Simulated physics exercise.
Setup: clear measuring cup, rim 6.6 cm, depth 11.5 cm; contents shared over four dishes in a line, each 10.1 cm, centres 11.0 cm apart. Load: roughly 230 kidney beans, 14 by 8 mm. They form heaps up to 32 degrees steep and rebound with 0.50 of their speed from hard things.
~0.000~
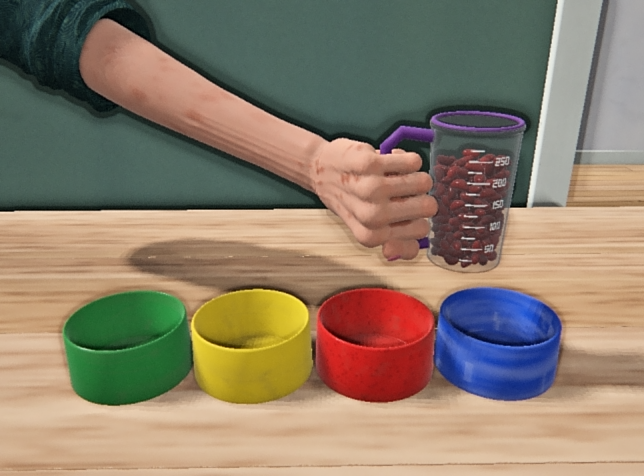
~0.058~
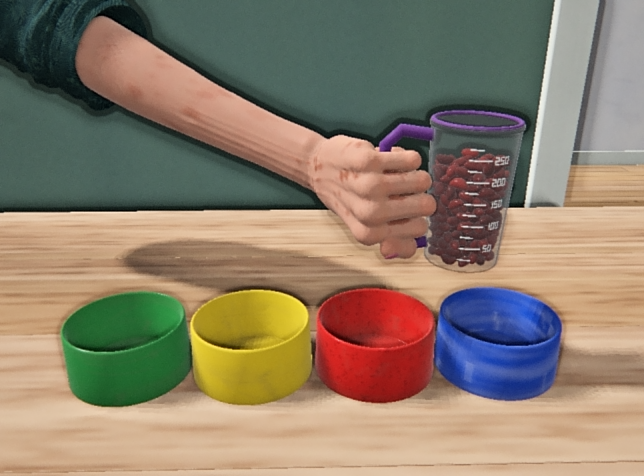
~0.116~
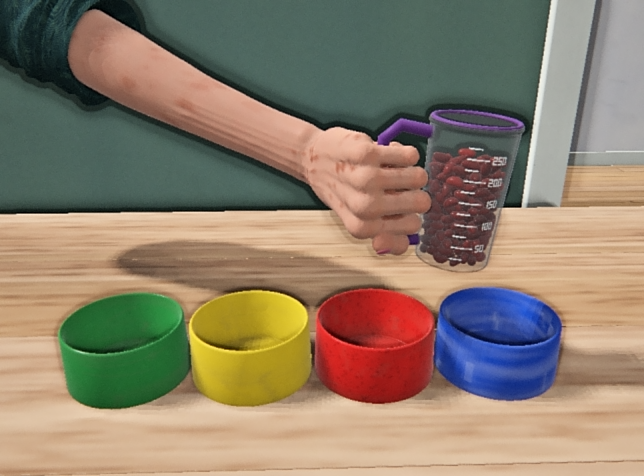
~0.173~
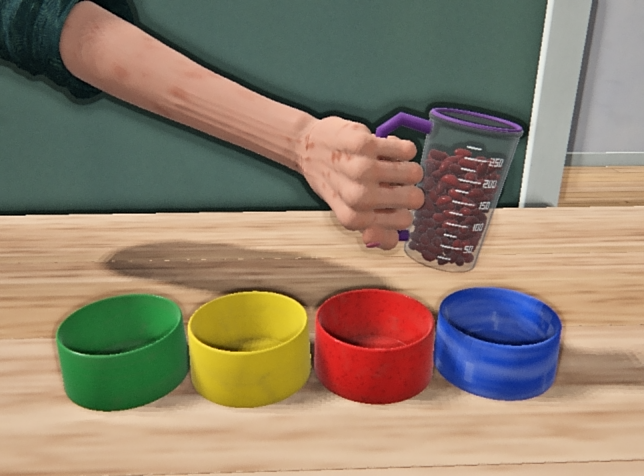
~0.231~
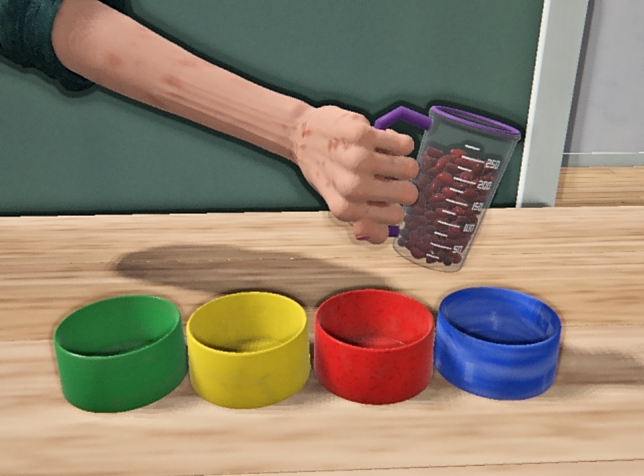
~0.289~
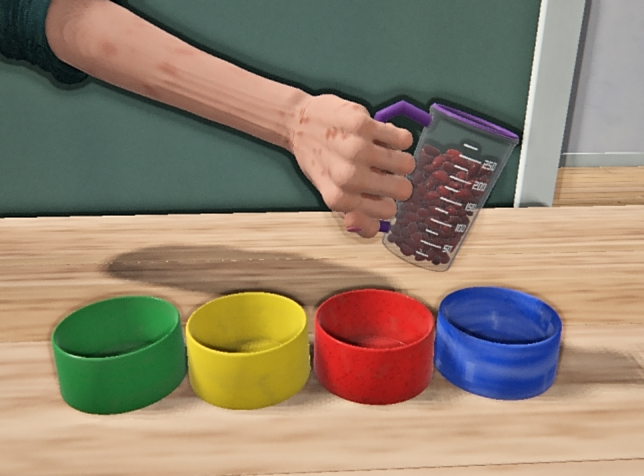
To begin with, a hand grips the purple handle of a clear measuring cup of dark red beans, held nearly upright above a row of green, yellow, red and blue dishes. The hand then gradually tilts the cup to the right while shifting slightly left, the beans still inside.
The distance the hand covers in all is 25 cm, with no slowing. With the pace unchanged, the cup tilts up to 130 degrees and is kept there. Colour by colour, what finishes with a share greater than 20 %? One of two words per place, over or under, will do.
Red - over, blue - under, green - under, yellow - under, counter - under.
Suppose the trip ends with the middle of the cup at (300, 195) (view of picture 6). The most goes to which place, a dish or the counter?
Result: Biggest portion at red.
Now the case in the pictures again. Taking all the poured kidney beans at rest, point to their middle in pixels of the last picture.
Roughly pixel (377, 344).
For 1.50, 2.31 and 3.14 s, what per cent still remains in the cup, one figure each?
Series: 70 / 0 / 0 per cent.
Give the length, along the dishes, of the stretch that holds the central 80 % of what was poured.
The stretch is around 6 cm long.
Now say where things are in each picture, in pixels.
In the first frame, cup at (470, 192), tilt 0 degrees, lip at (520, 121), moved 0.0 cm; middle of the pieces at (468, 205); blue dish at (499, 315); red dish at (376, 317); yellow dish at (251, 318); green dish at (126, 319).
In the second frame, cup at (468, 192), tilt 1 degrees, lip at (520, 121), moved 0.1 cm; middle of the pieces at (466, 204).
In the third frame, cup at (463, 191), tilt 5 degrees, lip at (519, 123), moved 0.5 cm; middle of the pieces at (461, 204).
In the fourth frame, cup at (457, 191), tilt 10 degrees, lip at (517, 127), moved 1.0 cm; middle of the pieces at (453, 203).
In the fifth frame, cup at (450, 191), tilt 15 degrees, lip at (515, 131), moved 1.5 cm; middle of the pieces at (445, 203).
In the sixth frame, cup at (444, 190), tilt 20 degrees, lip at (513, 136), moved 2.0 cm; middle of the pieces at (438, 202); blue dish at (499, 314); red dish at (374, 318); yellow dish at (247, 321); green dish at (118, 325). The cup turns about 85 degrees a second and travels 9 cm a second.
After 1.50 s, tilt 124 degrees; cup holds 70 %, red 25 %.
Then, at 2.31 s, tilt 130 degrees; cup holds 0 %, red 100 %.
Then, at 3.14 s, tilt 130 degrees; cup holds 0 %, red 100 %.
In the end, at 3.4 s, red 100 %, blue 0 %, green 0 %, yellow 0 %, counter 0 %.
